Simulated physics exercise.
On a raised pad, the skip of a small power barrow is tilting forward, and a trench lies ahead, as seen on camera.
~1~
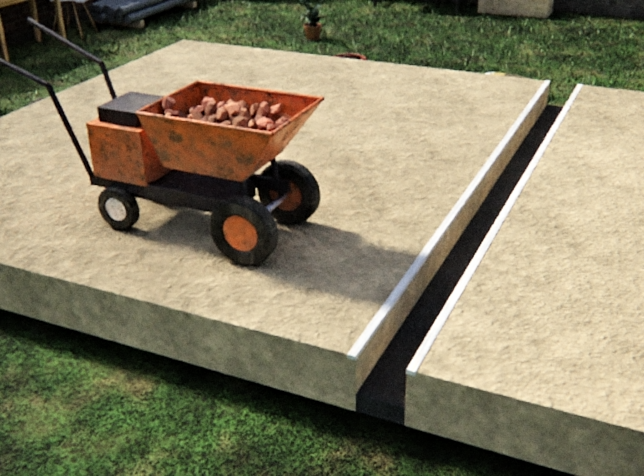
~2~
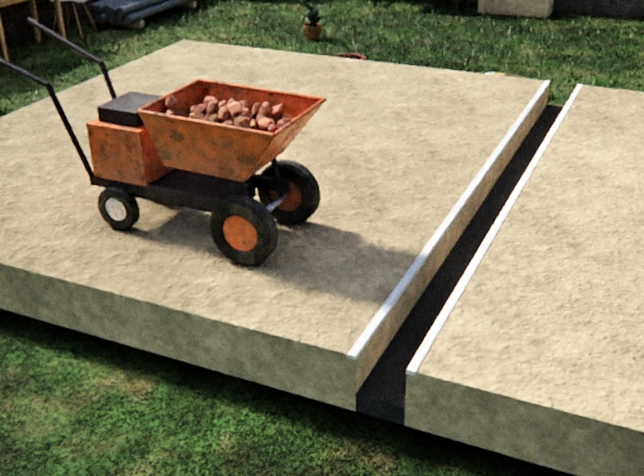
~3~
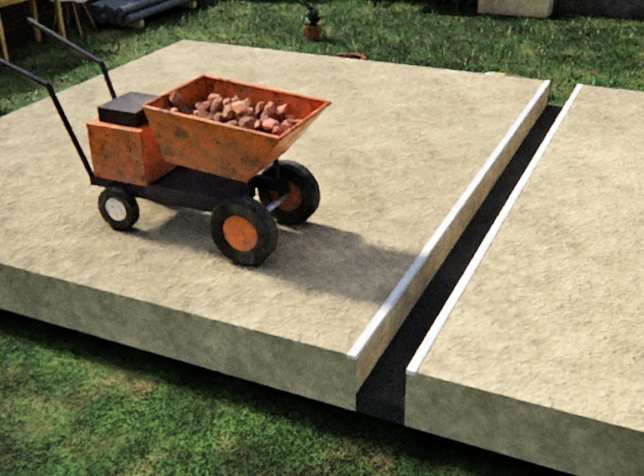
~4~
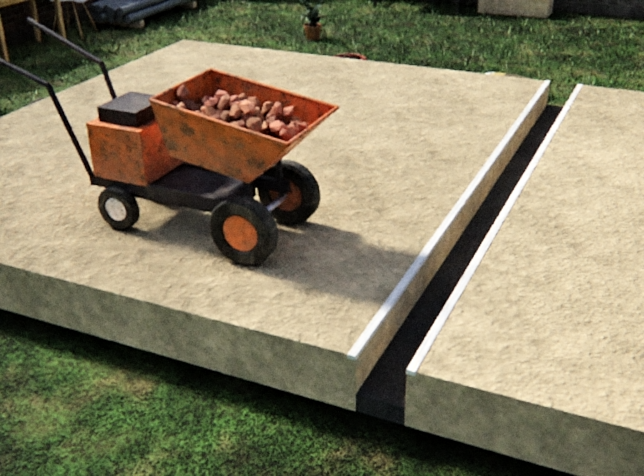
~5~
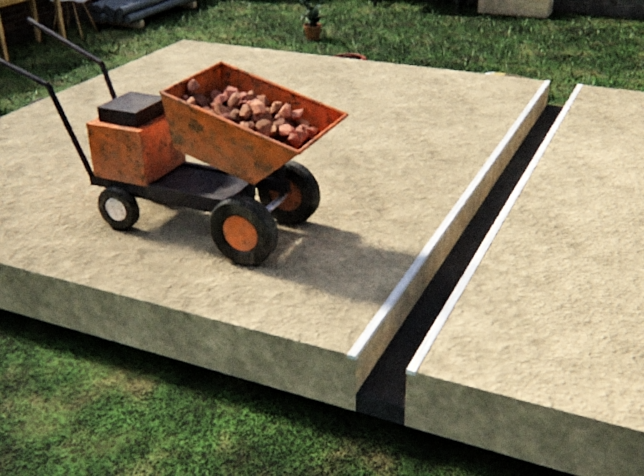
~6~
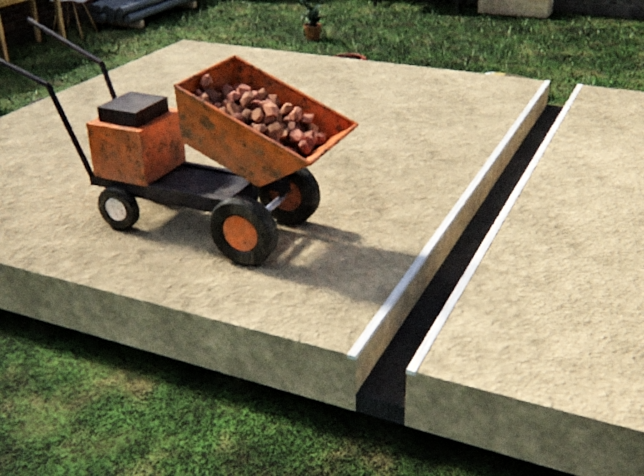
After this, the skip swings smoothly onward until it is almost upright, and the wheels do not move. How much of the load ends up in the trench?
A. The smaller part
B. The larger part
The smaller part.
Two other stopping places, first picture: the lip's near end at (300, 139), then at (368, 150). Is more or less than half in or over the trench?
The bulk / a minority.
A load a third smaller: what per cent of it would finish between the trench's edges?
30 per cent, roughly.
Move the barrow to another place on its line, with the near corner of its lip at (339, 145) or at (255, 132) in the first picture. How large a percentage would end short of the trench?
Near 0 and 40 percent respectively.
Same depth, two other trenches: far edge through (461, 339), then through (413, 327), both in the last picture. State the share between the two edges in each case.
First some 40, then 30 per cent.
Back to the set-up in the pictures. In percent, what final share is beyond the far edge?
Roughly 0 percent of the pieces, I think.
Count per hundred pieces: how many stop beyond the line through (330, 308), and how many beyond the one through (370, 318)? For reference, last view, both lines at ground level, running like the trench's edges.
About 60 percent, then about 30 percent.
Just after the last frame, skip tipped steeply; every one in the skip.
A moment on, skip tipped right over; the larger part in the skip; about a tenth short of the trench; about a tenth in or heaped over the trench; just a few falling.
Further on, skip tipped right over; roughly a third in the skip; roughly a quarter short of the trench; roughly a third in or heaped over the trench.
When it is over, skip tipped right over; roughly a third in the skip; roughly a quarter short of the trench; roughly a third in or heaped over the trench; not one beyond it.
